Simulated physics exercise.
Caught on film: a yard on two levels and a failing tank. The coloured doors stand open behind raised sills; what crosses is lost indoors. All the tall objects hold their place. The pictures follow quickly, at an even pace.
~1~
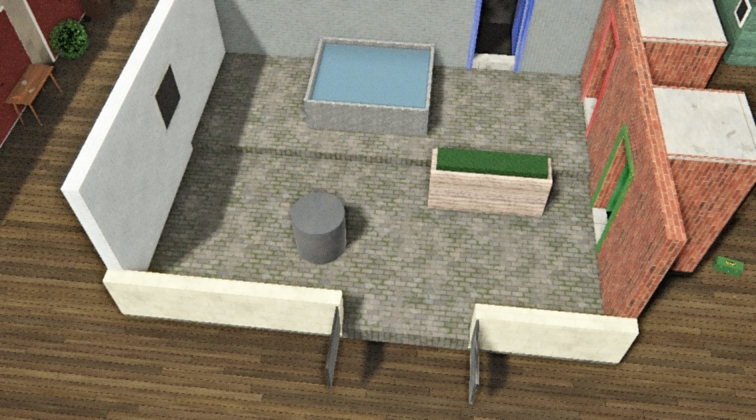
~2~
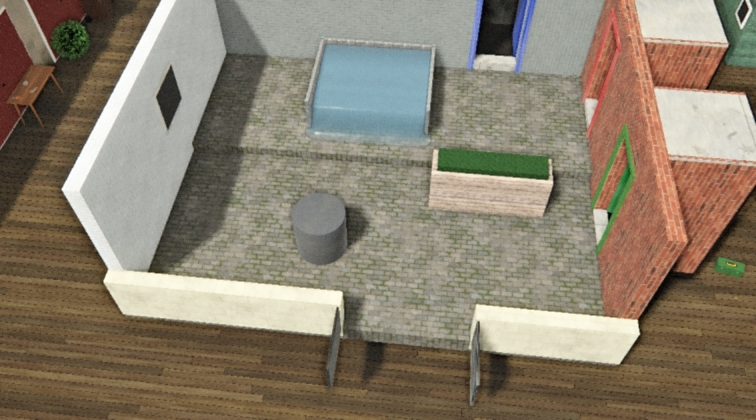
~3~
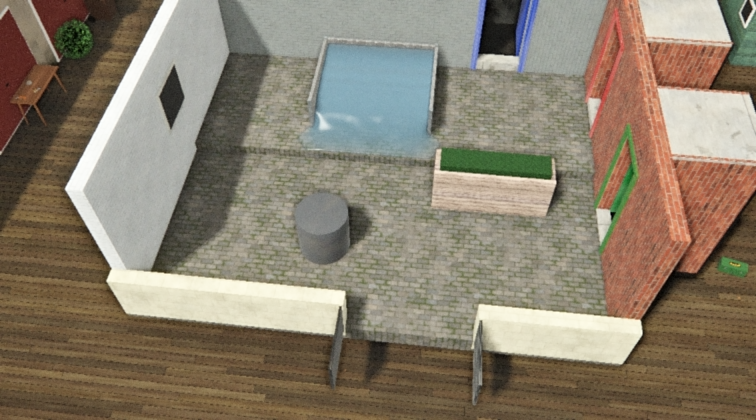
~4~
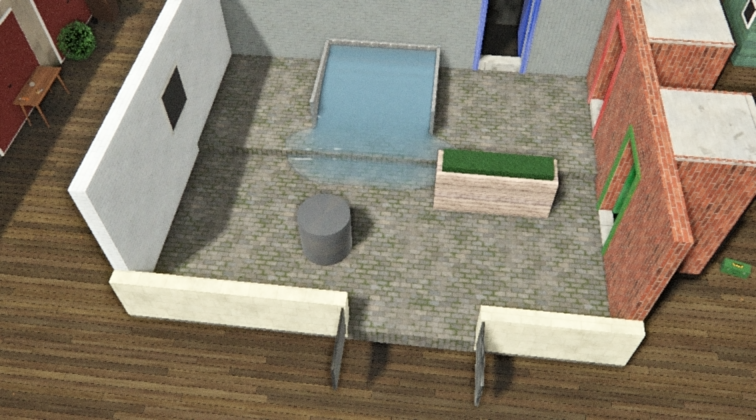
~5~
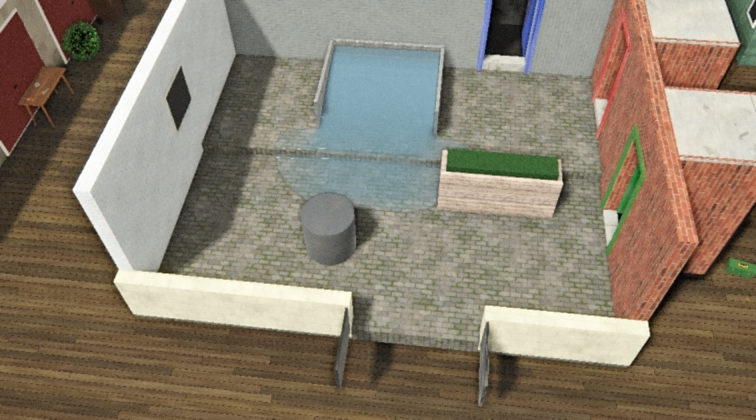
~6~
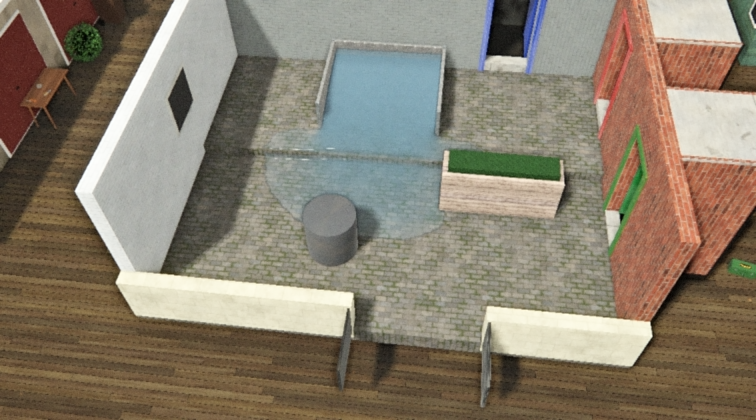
A stone-paved yard on two levels, enclosed by walls, is seen from high above the front opening. A grey-walled tank of blue water stands at the back, with a grey cylinder nearer, a pale planter topped with green to the right, and blue, red and green frameworks around openings. The tank's front gives way and water pours forward, fanning over the step towards the unmoving cylinder and planter, while the camera drifts slightly left.
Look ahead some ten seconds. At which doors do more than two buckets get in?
The red door stays under that; the green door stays under that; the blue door stays under that.
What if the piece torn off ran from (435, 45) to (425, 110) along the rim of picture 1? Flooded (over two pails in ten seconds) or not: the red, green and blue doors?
Then: The red one takes more; the green one lets more in; the blue one takes less.
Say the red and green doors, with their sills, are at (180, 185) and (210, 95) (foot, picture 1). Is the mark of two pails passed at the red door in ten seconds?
In short: The red door keeps below it.
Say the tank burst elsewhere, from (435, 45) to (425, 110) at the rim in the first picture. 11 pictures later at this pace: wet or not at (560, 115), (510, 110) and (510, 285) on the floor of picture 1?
One after the other: Flooded, awash, clear.
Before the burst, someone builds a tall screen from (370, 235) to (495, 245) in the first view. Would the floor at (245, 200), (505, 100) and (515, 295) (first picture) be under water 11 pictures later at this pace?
One after the other: Covered, free of water, dry.
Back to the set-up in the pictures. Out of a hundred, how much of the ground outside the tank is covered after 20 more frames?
Roughly 50 per cent.
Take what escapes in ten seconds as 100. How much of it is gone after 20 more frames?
About 55 per cent.
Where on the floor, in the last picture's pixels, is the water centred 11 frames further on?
I would point to (359, 180).
A moment on, water covers 35 % of the floor; the red door not reached, the green door not reached, the blue door not reached.
Next, water covers 45 % of the floor; the red door not reached, the green door not reached, the blue door not reached.
Then, water covers 50 % of the floor; the red door not reached, the green door wet at the sill, nothing in, the blue door not reached.
Later, water covers 55 % of the floor; the red door not reached, the green door under two buckets in, the blue door not reached.
In the end, water covers 60 % of the floor; the red door not reached, the green door under two buckets in, the blue door not reached.
